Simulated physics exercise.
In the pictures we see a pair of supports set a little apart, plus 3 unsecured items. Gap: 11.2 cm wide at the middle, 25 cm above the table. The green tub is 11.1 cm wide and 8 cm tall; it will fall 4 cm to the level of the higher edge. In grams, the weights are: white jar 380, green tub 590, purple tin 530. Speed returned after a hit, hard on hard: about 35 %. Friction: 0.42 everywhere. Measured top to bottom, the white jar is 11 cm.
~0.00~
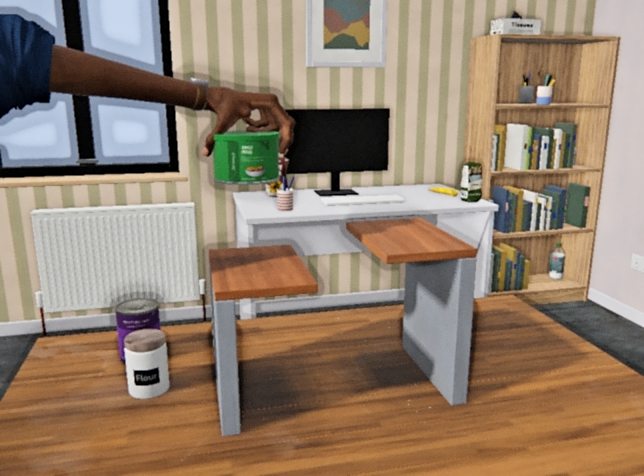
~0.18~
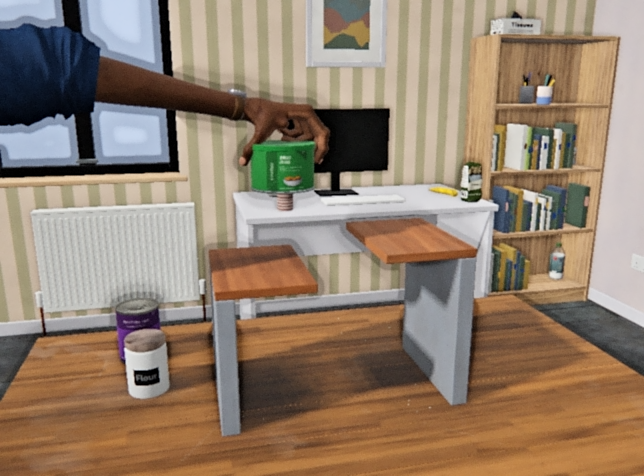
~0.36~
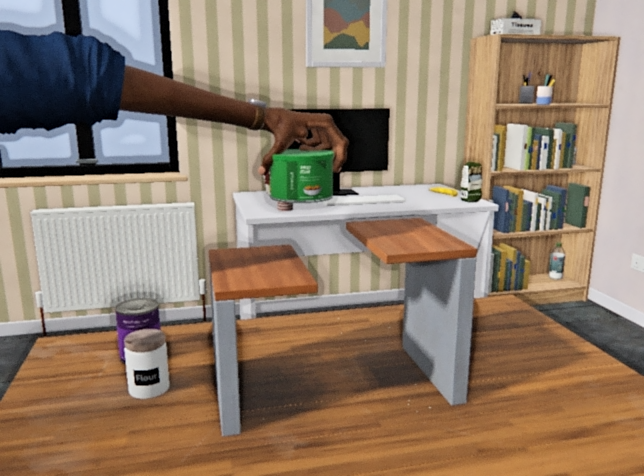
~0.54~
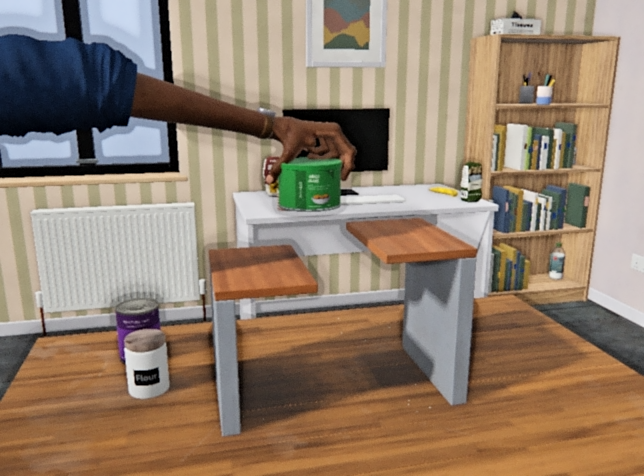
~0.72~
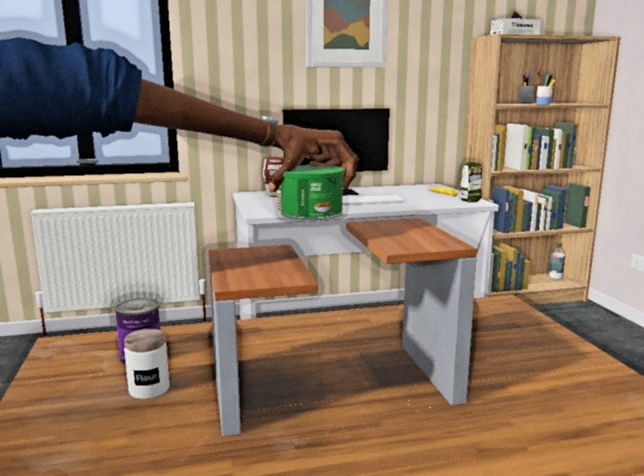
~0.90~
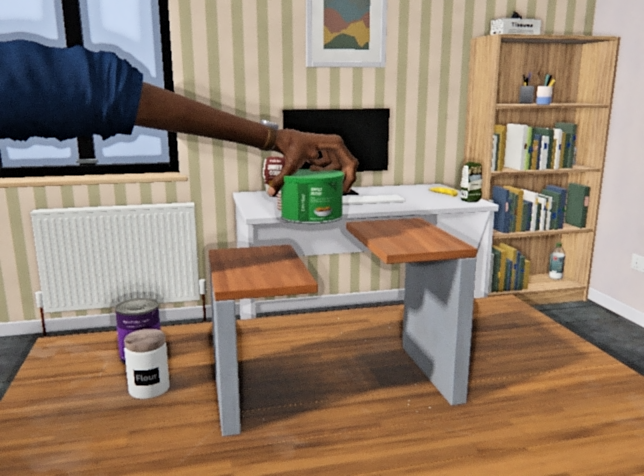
At the start, a hand reaching in from the left holds a green tub above a wooden-topped support, with a white jar and a purple tin on the floor. The hand carries the tub right and lowers it, then slows to small downward shifts, still gripping it above the gap between the two supports.
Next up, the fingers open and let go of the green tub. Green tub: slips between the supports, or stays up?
It ends up below.
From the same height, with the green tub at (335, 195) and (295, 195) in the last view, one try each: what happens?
For the first case it makes it through, while for the second case it is held up.
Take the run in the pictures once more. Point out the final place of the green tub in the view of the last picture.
It settles close to (359, 355).
Around 1.30 s, green tub at 54° to upright near (334, 262).
Around 1.50 s, green tub on its side near (376, 337).
Finally (2.4 s), on their side or leaning hard on the stand or table, green tub; the other 2 still in place (within 4 cm). Final places as that camera would see them, green tub near (359, 356). The tub goes down the gap.
